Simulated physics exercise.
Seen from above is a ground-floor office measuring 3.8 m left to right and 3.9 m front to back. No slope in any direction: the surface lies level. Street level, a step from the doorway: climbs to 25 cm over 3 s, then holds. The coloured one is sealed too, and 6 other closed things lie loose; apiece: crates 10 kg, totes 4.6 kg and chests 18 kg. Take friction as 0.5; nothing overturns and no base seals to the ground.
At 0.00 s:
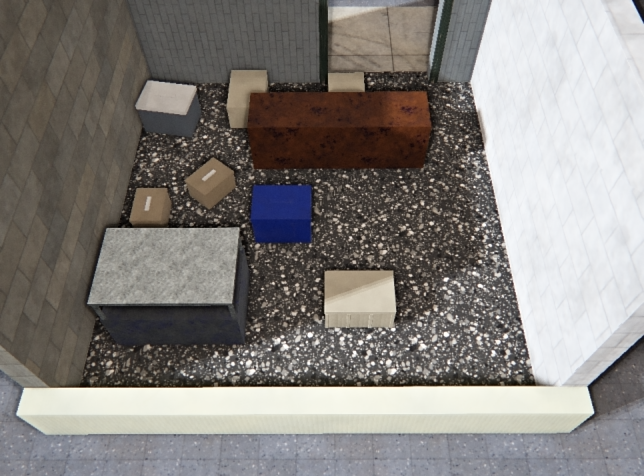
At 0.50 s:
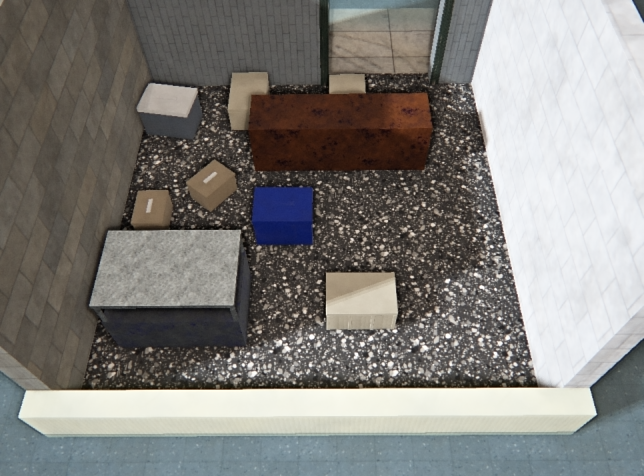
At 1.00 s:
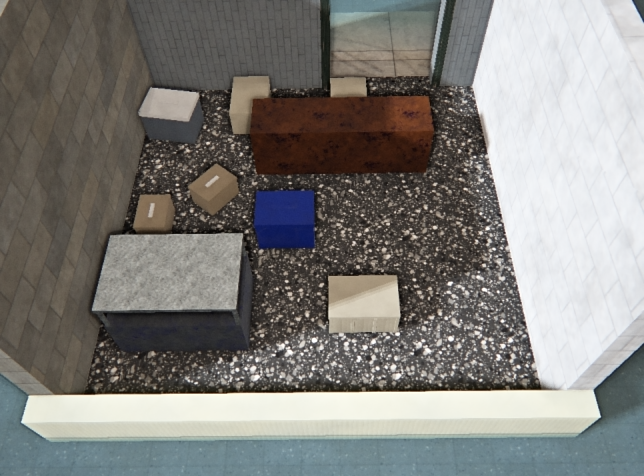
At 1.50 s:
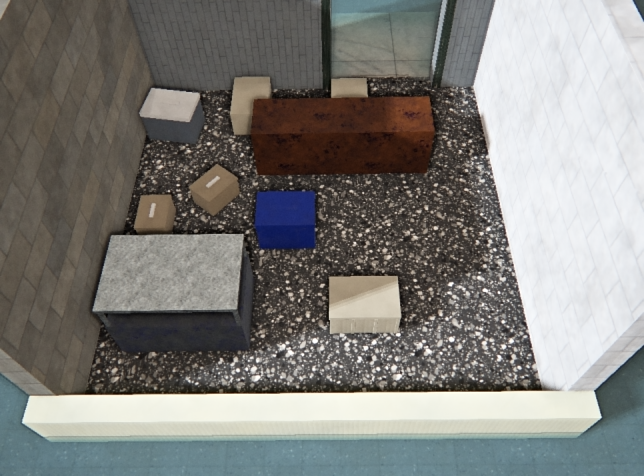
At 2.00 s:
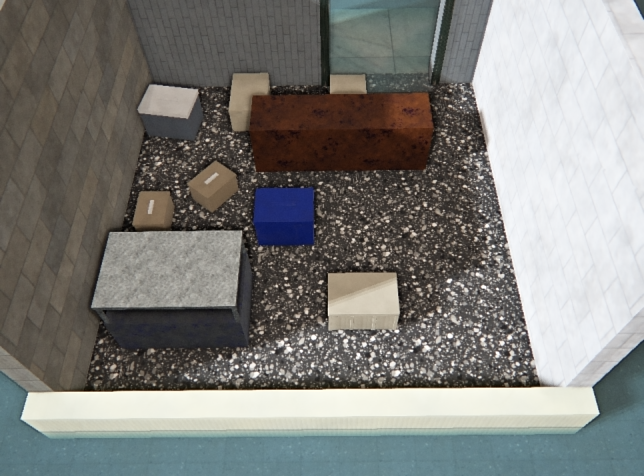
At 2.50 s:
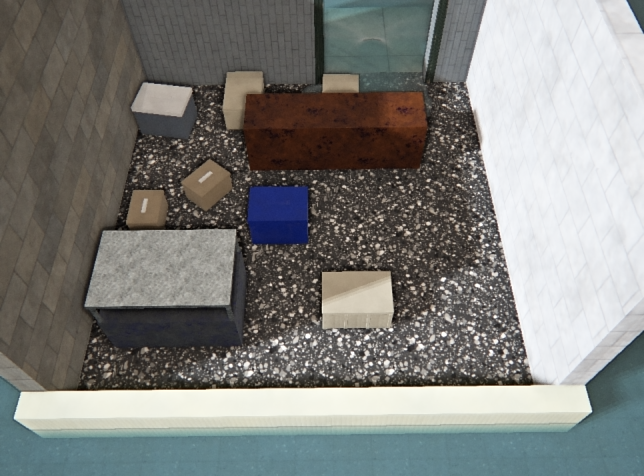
Water spreads over the paving outside the walled room while the boxes inside stay still.
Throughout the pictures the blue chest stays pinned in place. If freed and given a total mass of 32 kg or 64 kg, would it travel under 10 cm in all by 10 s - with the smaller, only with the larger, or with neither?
Small one works.
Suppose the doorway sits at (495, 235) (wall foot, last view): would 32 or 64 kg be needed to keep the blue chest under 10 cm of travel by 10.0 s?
Note: Only the heavier mass keeps it.
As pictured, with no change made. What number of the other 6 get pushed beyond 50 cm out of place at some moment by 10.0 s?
The total is 6.
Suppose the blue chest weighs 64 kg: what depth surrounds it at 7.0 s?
Depth: Approx. 2 cm.
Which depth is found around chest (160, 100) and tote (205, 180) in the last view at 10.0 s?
15 and 6 cm.
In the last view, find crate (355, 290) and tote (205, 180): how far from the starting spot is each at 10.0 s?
Respectively 80 and 120 cm.
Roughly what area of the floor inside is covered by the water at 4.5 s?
Somewhere around 6.0 m2, roughly.
After 3.5 s the blue chest would be 0 cm from its start with 32 kg and 0 cm from its start with 64 kg; 0 cm of water round it then.
After 4.5 s the blue chest would be 0 cm from its start with 32 kg and 0 cm from its start with 64 kg; 0 cm of water round it then.
After 7.0 s the blue chest would be 0 cm from its start with 32 kg and 0 cm from its start with 64 kg; 2 cm of water round it then.
After 10.0 s the blue chest would be 4 cm from its start with 32 kg and 0 cm from its start with 64 kg; 8 cm of water round it then.
